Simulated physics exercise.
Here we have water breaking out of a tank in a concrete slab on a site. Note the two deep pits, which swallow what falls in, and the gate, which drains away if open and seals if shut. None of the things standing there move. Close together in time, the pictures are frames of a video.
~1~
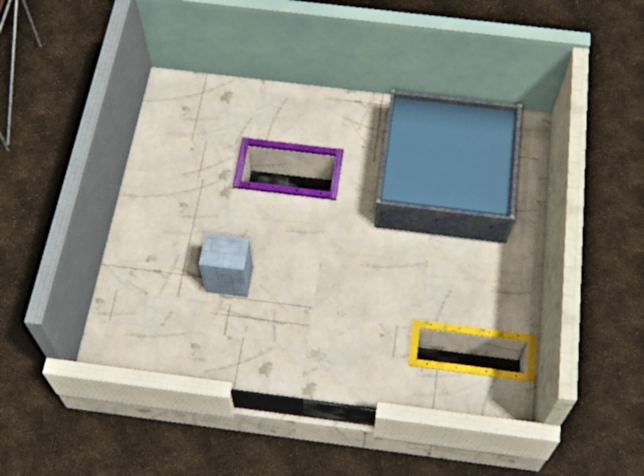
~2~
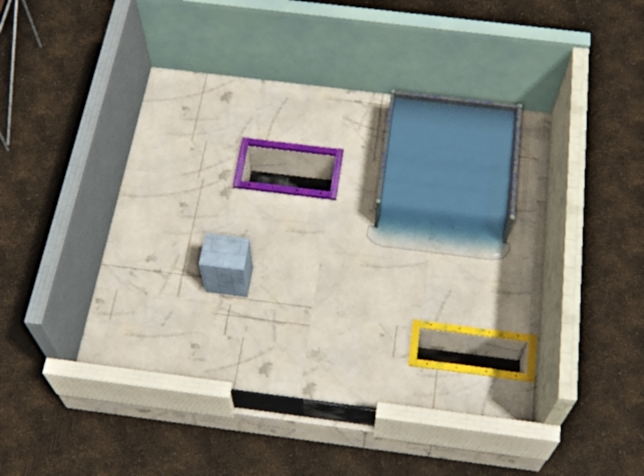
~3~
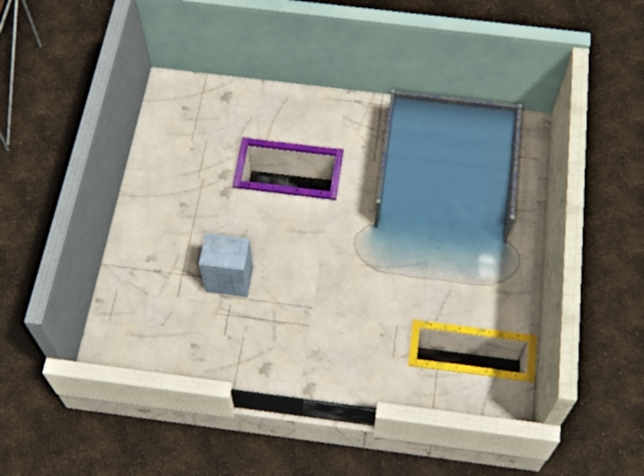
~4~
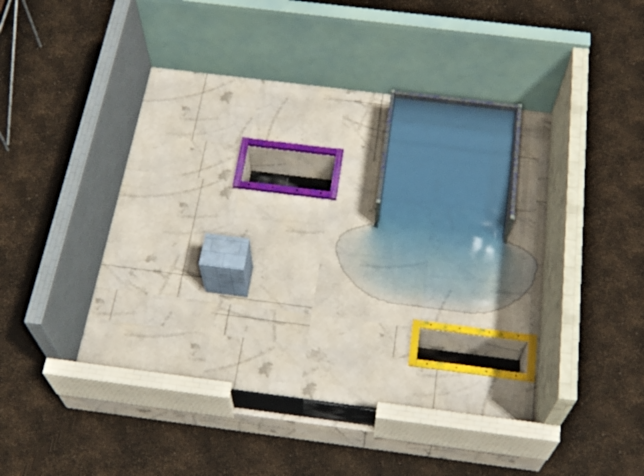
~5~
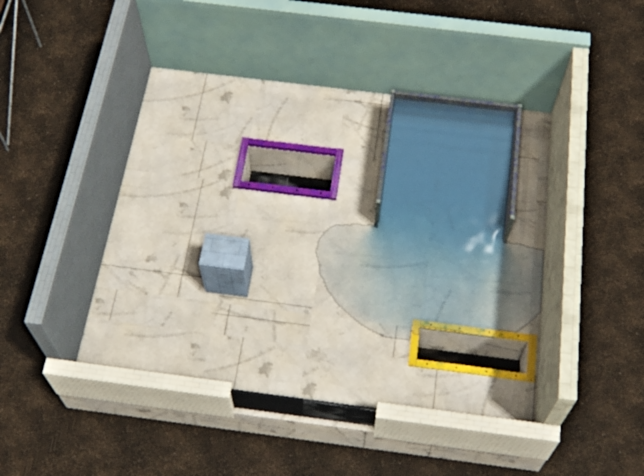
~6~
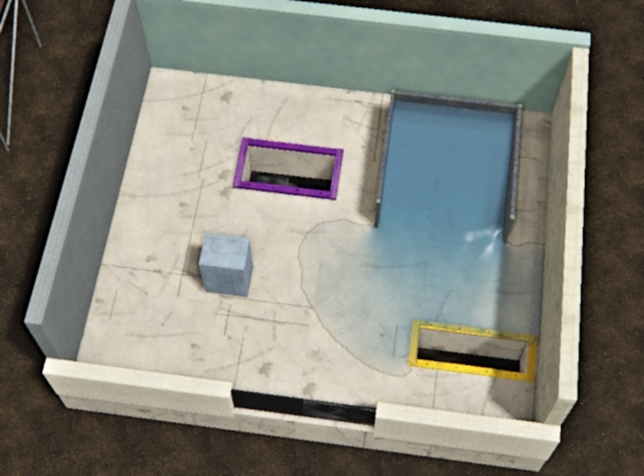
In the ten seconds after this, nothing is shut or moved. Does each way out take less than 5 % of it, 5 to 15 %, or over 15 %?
The gate lands in the bottom band - below five per cent; the yellow pit lands in the top band - past fifteen per cent; the purple pit lands in the bottom band - below five per cent.
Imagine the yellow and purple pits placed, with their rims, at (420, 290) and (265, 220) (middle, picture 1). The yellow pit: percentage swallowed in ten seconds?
Out of every hundred parts, the yellow pit gets 55.
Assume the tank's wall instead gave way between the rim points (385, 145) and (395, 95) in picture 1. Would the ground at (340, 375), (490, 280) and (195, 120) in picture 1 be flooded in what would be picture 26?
Taking them in order, I'd say not reached, not reached and swamped.
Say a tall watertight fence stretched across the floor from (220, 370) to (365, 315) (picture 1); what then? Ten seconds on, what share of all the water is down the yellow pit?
Share for the yellow pit - 50 percent.
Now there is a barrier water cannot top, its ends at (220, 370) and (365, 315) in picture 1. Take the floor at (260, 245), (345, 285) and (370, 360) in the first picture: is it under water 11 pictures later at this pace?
Going one after another, I'd say kept clear of the flood, then reached by the flood, then reached by the flood.
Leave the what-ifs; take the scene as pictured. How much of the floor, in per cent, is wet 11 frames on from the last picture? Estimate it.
My estimate is close to 40 per cent.
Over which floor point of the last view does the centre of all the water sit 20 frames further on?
It is near (366, 293).
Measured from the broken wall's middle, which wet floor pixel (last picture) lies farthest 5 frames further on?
The farthest wet point should be near (266, 402).
A moment on, water covers 30 % of the floor; the gate 0 %, the yellow pit 12 %, the purple pit 0 %.
Next, water covers 40 % of the floor; the gate 0 %, the yellow pit 25 %, the purple pit 0 %.
Then, water covers 50 % of the floor; the gate 0 %, the yellow pit 37 %, the purple pit 0 %.
Later, water covers 75 % of the floor; the gate 0 %, the yellow pit 46 %, the purple pit 0 %.
In the end, water covers 95 % of the floor; the gate 0 %, the yellow pit 48 %, the purple pit 0 %.
